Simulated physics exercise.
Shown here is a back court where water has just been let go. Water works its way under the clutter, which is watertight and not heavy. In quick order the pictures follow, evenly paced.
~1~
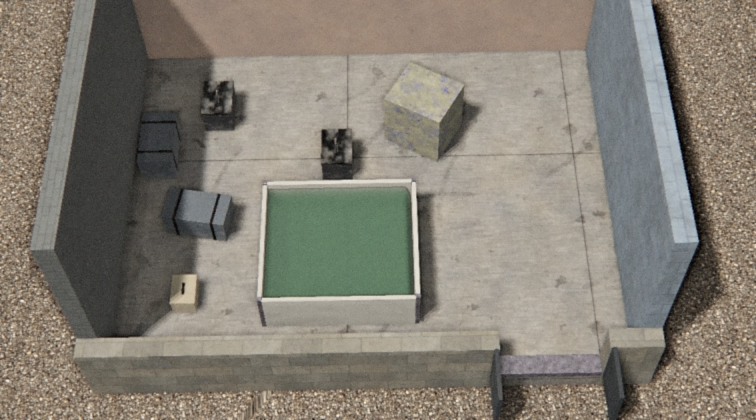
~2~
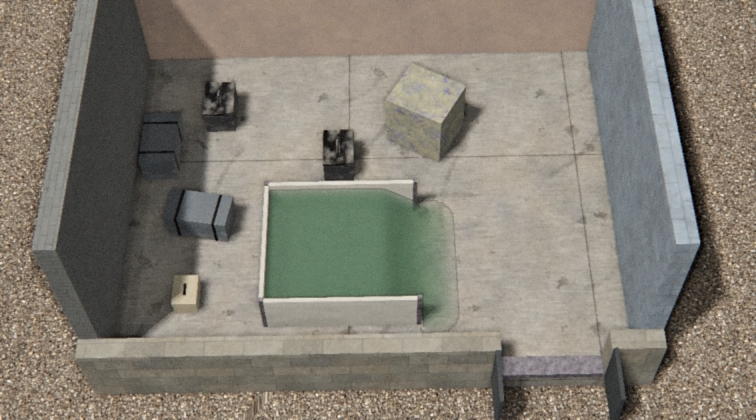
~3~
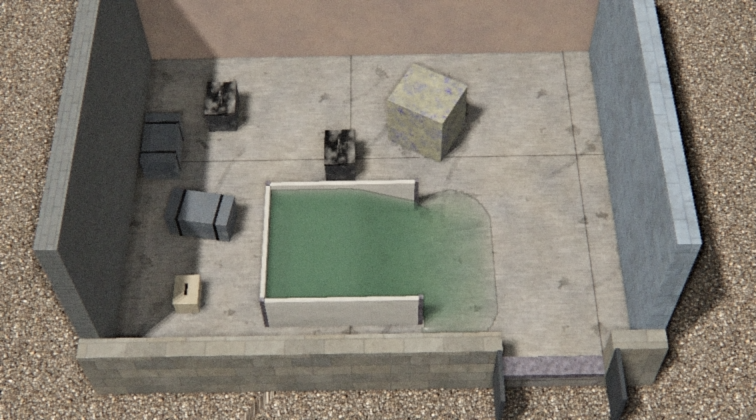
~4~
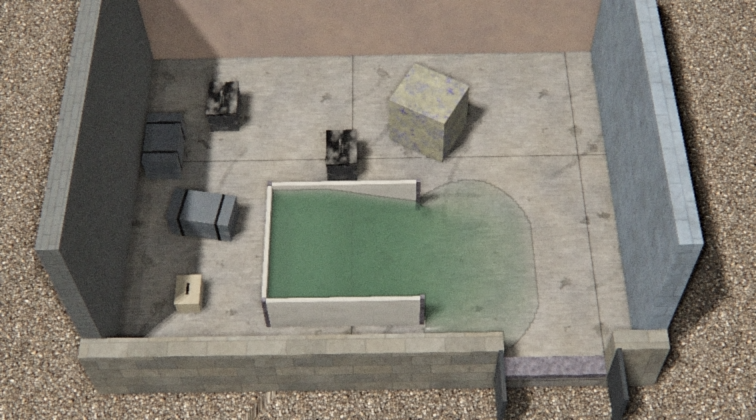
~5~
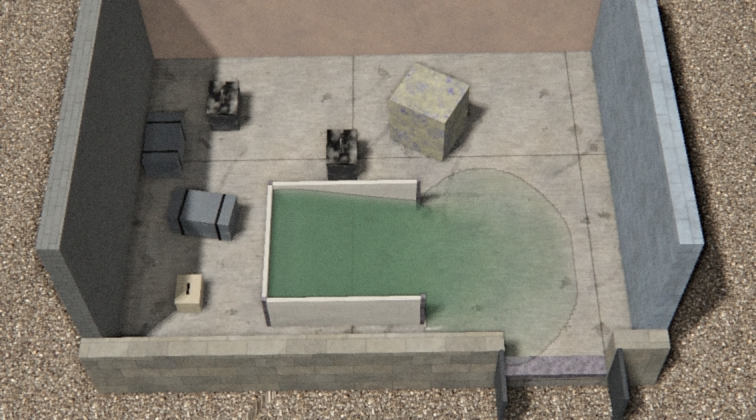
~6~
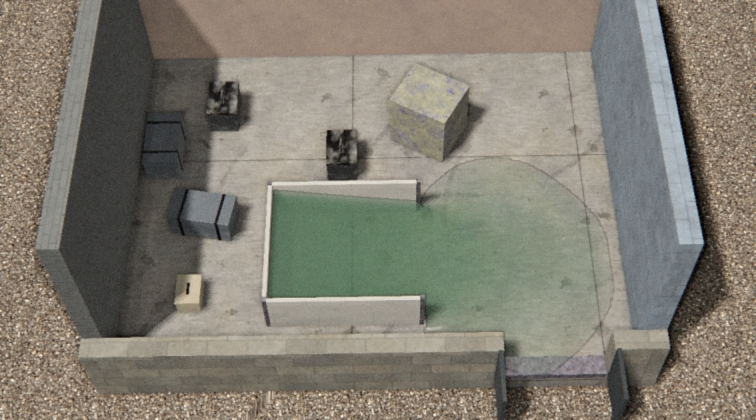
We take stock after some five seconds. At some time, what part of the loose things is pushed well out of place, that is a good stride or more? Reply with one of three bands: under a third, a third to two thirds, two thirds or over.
Under a third.
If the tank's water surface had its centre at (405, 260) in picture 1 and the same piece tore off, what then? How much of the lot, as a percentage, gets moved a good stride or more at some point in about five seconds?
Close to 0 %.
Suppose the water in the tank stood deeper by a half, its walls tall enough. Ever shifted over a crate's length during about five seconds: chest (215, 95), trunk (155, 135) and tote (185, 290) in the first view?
Going through them, I'd say got there, then never got there, then never got there.
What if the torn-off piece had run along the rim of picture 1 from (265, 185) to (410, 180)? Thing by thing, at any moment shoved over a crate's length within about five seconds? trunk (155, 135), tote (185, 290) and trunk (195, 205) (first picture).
Well, in order they come out as over the mark, below the mark and below the mark.
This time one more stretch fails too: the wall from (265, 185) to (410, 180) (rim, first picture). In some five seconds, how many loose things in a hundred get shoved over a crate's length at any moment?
Near 60 in a hundred.
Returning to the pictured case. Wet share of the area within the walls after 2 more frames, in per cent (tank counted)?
35 per cent.
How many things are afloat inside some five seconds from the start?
The figure is 0.
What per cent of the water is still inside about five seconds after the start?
About 78 percent.
A moment on, 0 of 5 are well off their spots; 0 afloat.
Next, 0 of 5 are well off their spots; 0 afloat.
Later, 0 of 5 are well off their spots; 0 afloat.
In the end, 0 of 5 are well off their spots, and 0 have been at some point; 0 afloat.
